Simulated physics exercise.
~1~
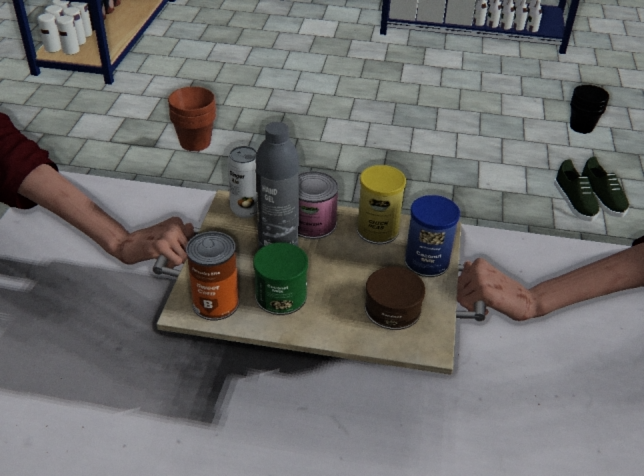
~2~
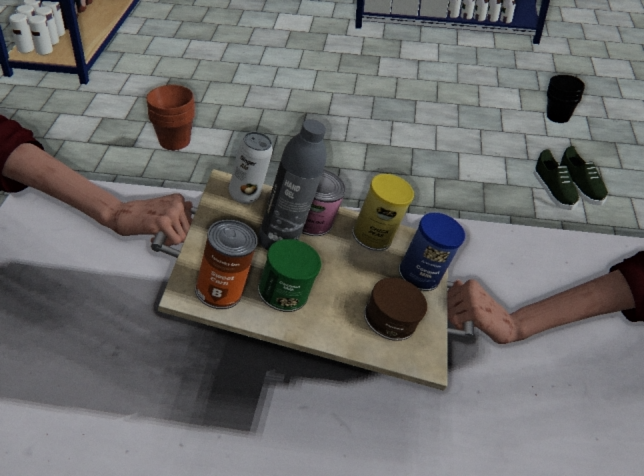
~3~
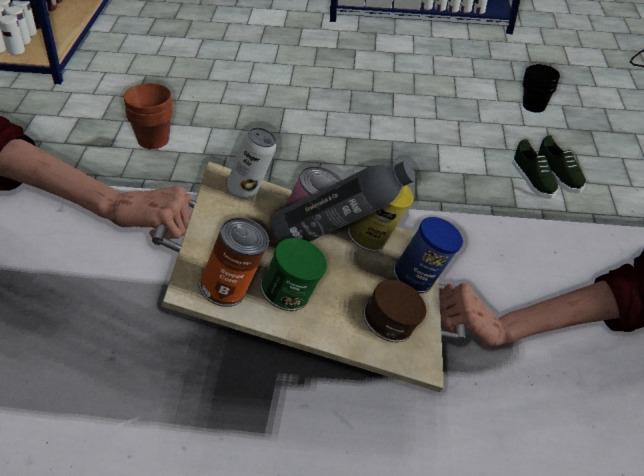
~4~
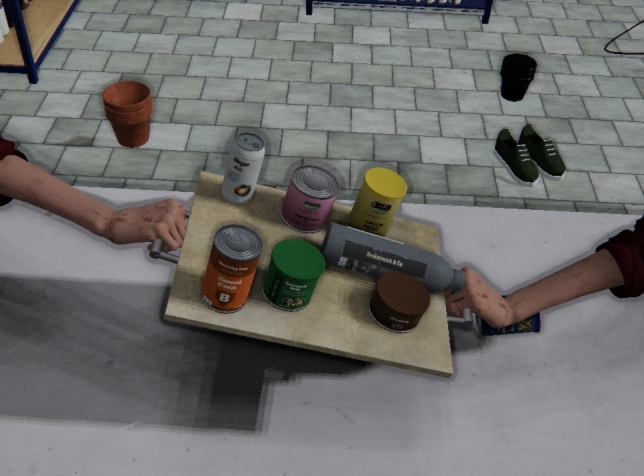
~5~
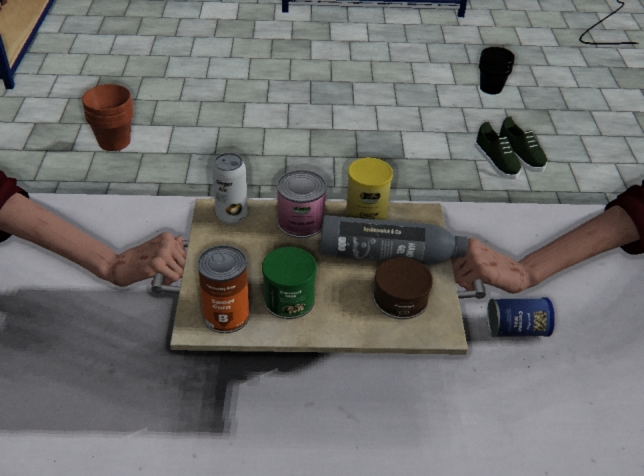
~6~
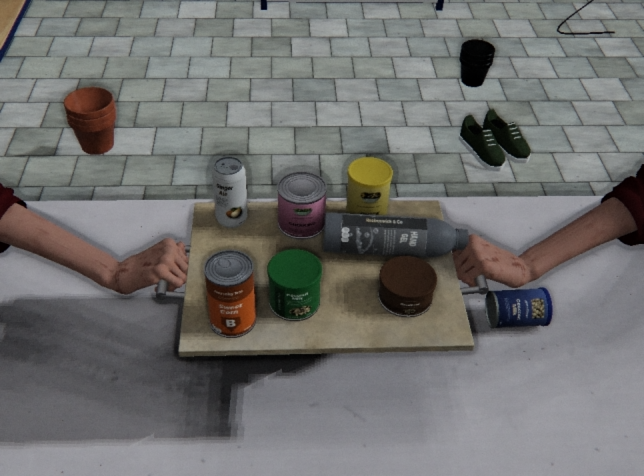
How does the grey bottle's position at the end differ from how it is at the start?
At the start the grey bottle stands upright towards the back of the tray, and by the end it is lying on its side on the right part of the tray, behind the brown tub.
A flat wooden tray, held by a hand at each end over a pale grey table, carries a crowd of tins, a can, a brown tub and a tall grey bottle, seen from above with a paved floor, a terracotta pot and dark green shoes beyond. The hands tip the tray down to the right, and the grey bottle leans and topples that way. The blue tin at the right goes over the edge and lands on its side on the table. The hands level the tray again, with the bottle lying behind the brown tub and the other containers still standing.
